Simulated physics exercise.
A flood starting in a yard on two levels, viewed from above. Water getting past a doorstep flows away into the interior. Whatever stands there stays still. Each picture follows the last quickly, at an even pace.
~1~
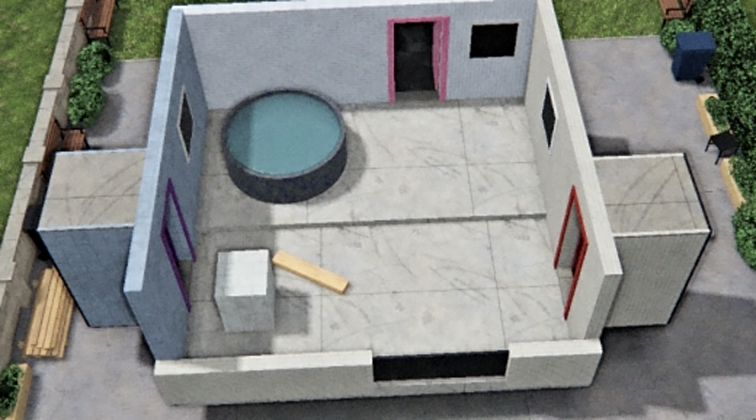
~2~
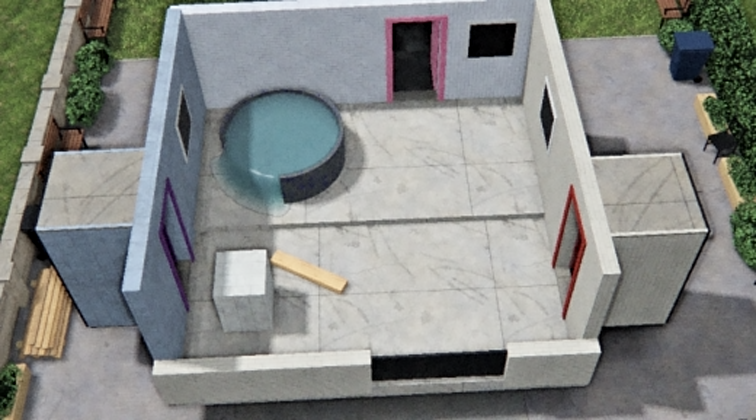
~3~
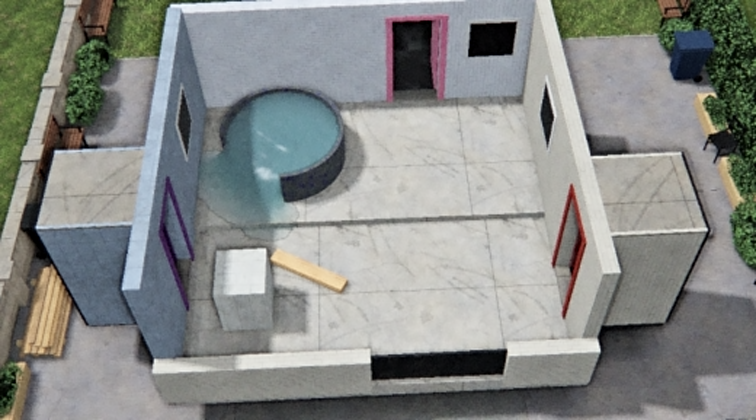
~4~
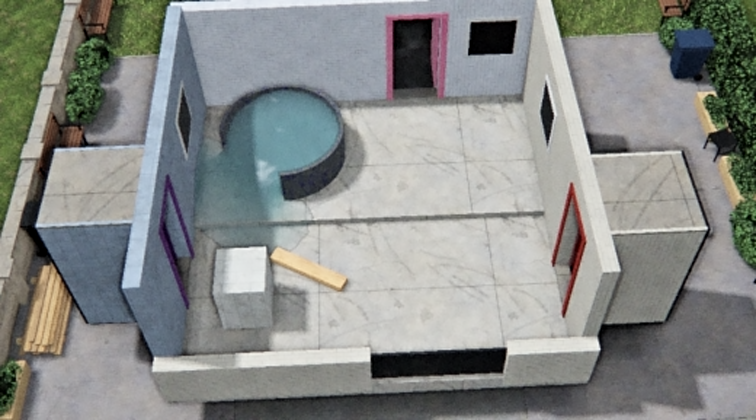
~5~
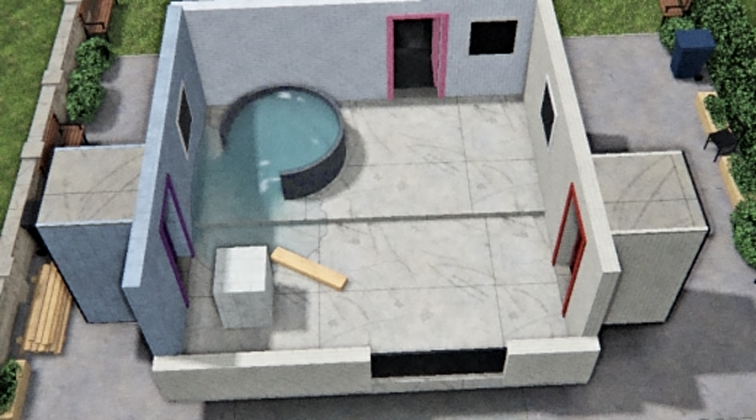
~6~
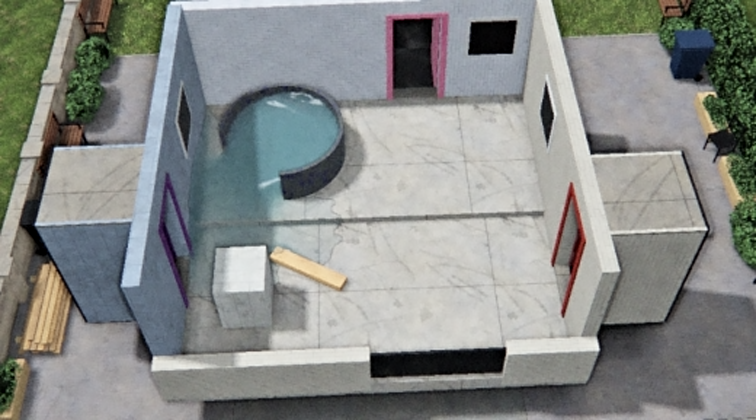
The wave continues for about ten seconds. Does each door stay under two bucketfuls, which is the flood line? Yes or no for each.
Pink door - yes, stays under; purple door - no, it floods; red door - no, it floods.
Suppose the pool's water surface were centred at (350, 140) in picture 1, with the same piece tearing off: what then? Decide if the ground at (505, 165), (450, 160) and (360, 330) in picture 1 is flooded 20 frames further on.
The three spots read left dry, left dry, swamped.
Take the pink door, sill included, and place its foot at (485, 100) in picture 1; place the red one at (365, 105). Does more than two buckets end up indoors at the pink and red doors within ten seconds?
Result - the pink door stays within limits while the red door stays within limits.
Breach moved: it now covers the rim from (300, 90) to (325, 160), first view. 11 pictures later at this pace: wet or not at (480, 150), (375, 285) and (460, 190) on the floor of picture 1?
One after the other: Awash, no water, wet.
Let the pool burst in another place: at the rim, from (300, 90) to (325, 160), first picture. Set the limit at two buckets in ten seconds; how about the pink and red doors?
Result - pink door tops the mark, red door tops the mark.
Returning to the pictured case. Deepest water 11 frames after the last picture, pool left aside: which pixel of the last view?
Around (180, 377).
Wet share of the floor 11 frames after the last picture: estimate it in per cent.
Some 35 per cent.
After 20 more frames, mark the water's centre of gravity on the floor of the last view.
Somewhere near (288, 242).
A moment on, water covers 20 % of the floor; the pink door not reached, the purple door under two buckets in, the red door not reached.
Next, water covers 35 % of the floor; the pink door not reached, the purple door over two buckets in, the red door not reached.
Then, water covers 55 % of the floor; the pink door wet at the sill, nothing in, the purple door far over two buckets in, the red door not reached.
Later, water covers 80 % of the floor; the pink door wet at the sill, nothing in, the purple door far over two buckets in, the red door over two buckets in.
In the end, water covers 80 % of the floor; the pink door wet at the sill, nothing in, the purple door far over two buckets in, the red door far over two buckets in.
